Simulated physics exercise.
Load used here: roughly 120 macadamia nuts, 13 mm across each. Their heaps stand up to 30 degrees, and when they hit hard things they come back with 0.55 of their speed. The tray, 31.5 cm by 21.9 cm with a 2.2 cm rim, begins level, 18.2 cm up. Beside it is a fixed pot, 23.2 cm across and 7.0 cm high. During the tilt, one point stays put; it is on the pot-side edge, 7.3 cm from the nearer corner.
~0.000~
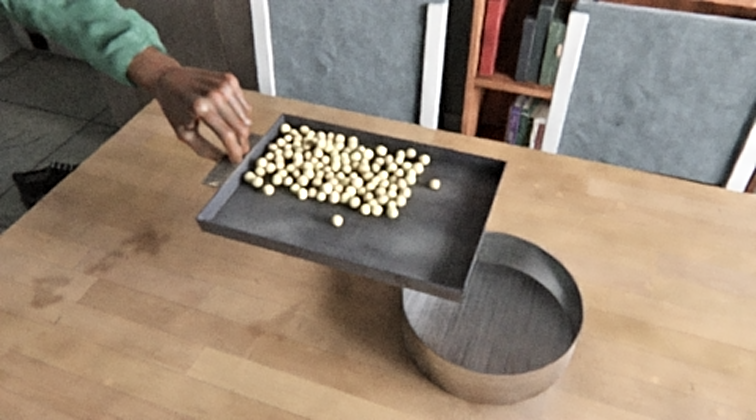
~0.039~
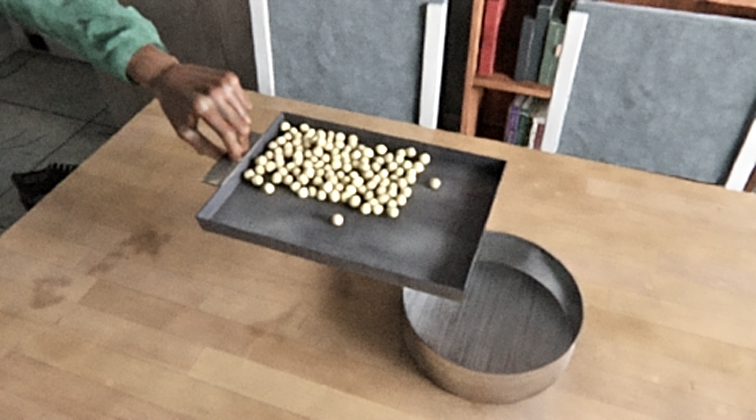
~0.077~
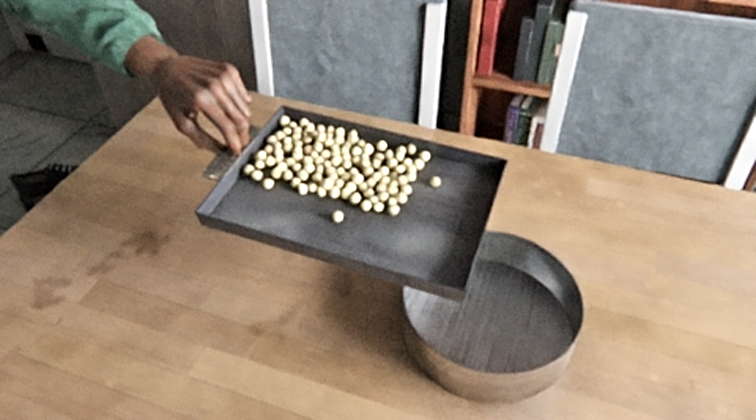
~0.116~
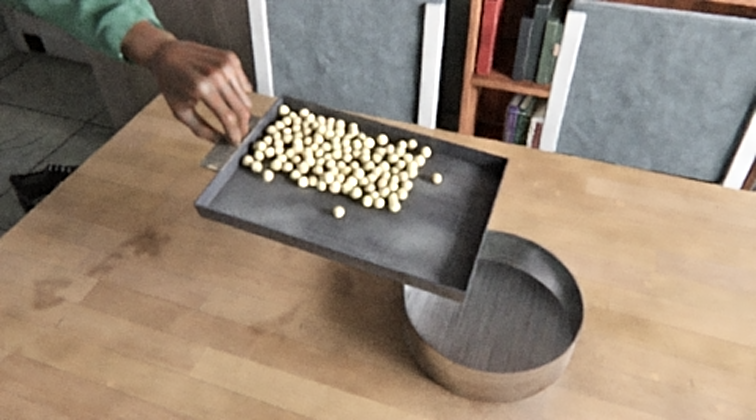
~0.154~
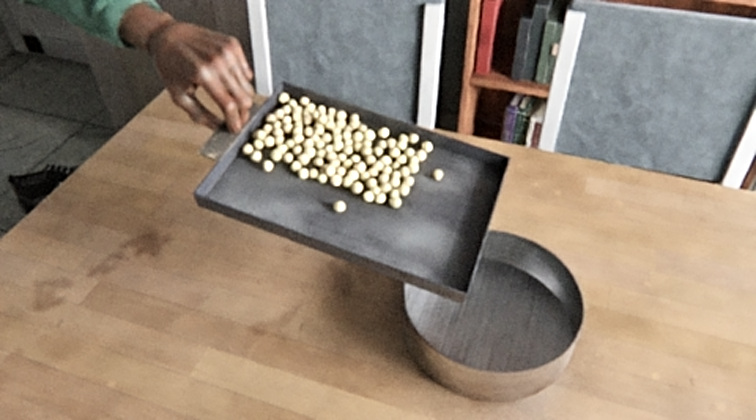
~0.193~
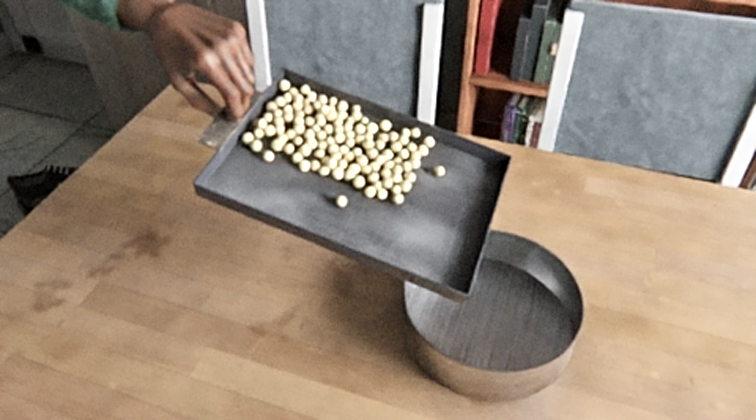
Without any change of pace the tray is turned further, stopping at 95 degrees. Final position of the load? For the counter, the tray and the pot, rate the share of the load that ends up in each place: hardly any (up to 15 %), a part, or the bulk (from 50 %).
Share of the load - the counter: A part, the tray: Hardly any, the pot: The bulk.
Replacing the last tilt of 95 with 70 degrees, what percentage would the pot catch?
It would be near 20 per cent.
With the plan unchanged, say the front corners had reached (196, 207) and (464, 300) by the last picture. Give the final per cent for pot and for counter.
The pot gets 35 and the counter 65.
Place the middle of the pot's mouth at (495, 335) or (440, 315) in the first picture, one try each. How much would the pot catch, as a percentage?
The shares would be near 95 and 55 per cent respectively.
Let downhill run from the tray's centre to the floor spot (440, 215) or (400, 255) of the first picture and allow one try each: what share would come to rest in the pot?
Estimate: Some 85 % and some 35 % respectively.
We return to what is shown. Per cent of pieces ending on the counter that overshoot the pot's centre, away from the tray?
Some 90 per cent of the spill lies beyond the centre.
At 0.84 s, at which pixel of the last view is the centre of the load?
Load centre, approx.: (493, 274) px.
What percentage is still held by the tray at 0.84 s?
It works out to near 65 per cent of the load.
After 0.58 s, tilt 53 degrees; the tray holds 100 %, the pot 0 %.
Then, at 0.84 s, tilt 79 degrees; the tray holds 65 %, the pot 10 %.
Then, at 1.21 s, tilt 95 degrees; the tray holds 15 %, the pot 30 %.
In the end, at 2.4 s, counter 40 %, tray 0 %, pot 60 %.
